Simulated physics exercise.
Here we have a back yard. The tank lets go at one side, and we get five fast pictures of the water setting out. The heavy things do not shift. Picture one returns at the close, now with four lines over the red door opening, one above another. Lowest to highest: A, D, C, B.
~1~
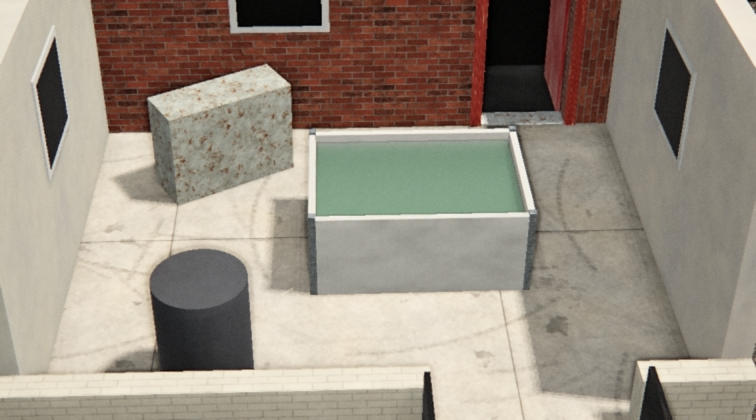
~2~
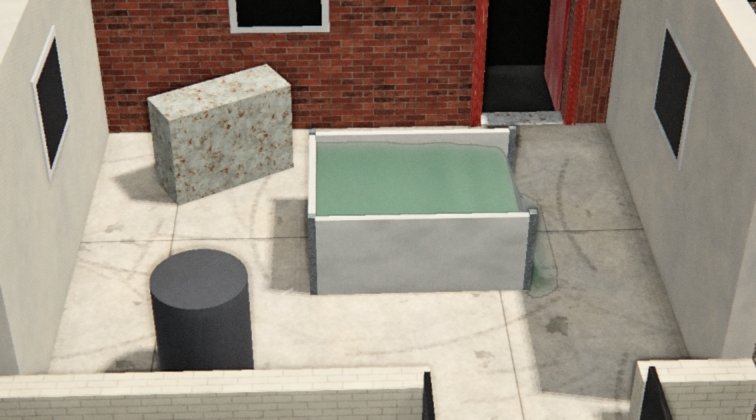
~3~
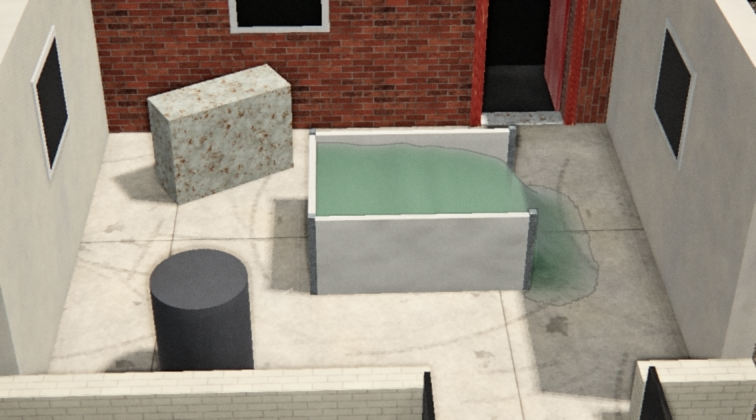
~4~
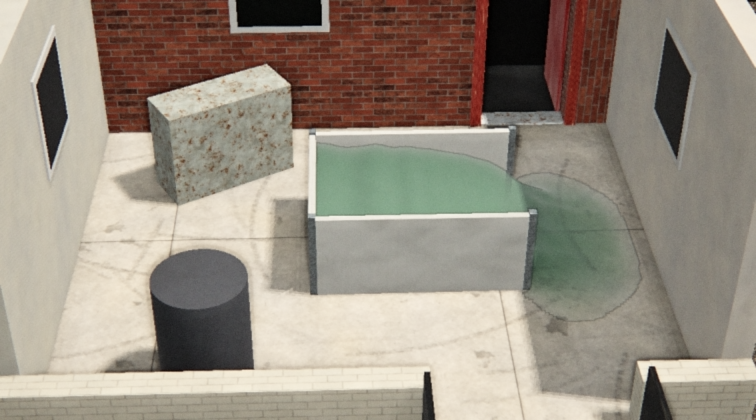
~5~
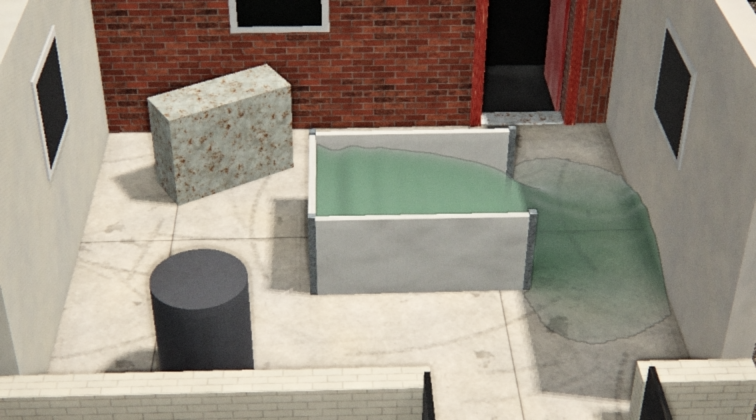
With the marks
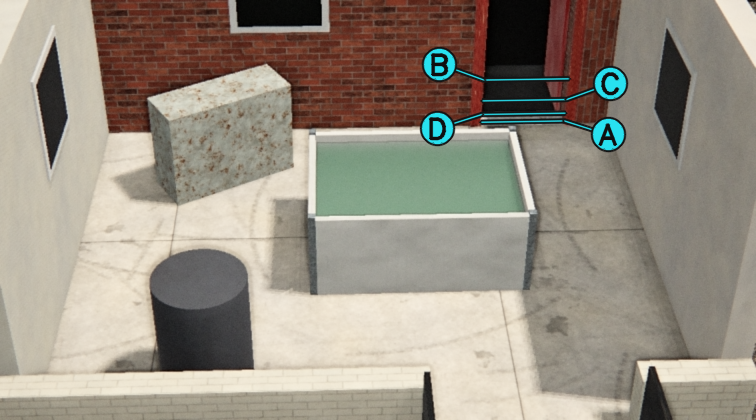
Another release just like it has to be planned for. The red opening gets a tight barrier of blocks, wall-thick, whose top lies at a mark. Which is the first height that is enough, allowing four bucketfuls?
Take C.
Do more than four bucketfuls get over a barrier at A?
Yes.
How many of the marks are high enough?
Two of them.
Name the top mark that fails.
D it is.
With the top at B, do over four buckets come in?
No, not at all.
On the marked copy, A at (522, 121); B at (526, 79); C at (524, 100); D at (523, 113); from the bottom up A, D, C, B.
For mark A, dozens of bucketfuls pour in.
For mark B, nothing gets over.
For mark C, a splash gets over, under a bucket.
For mark D, about 10 bucketfuls get in.
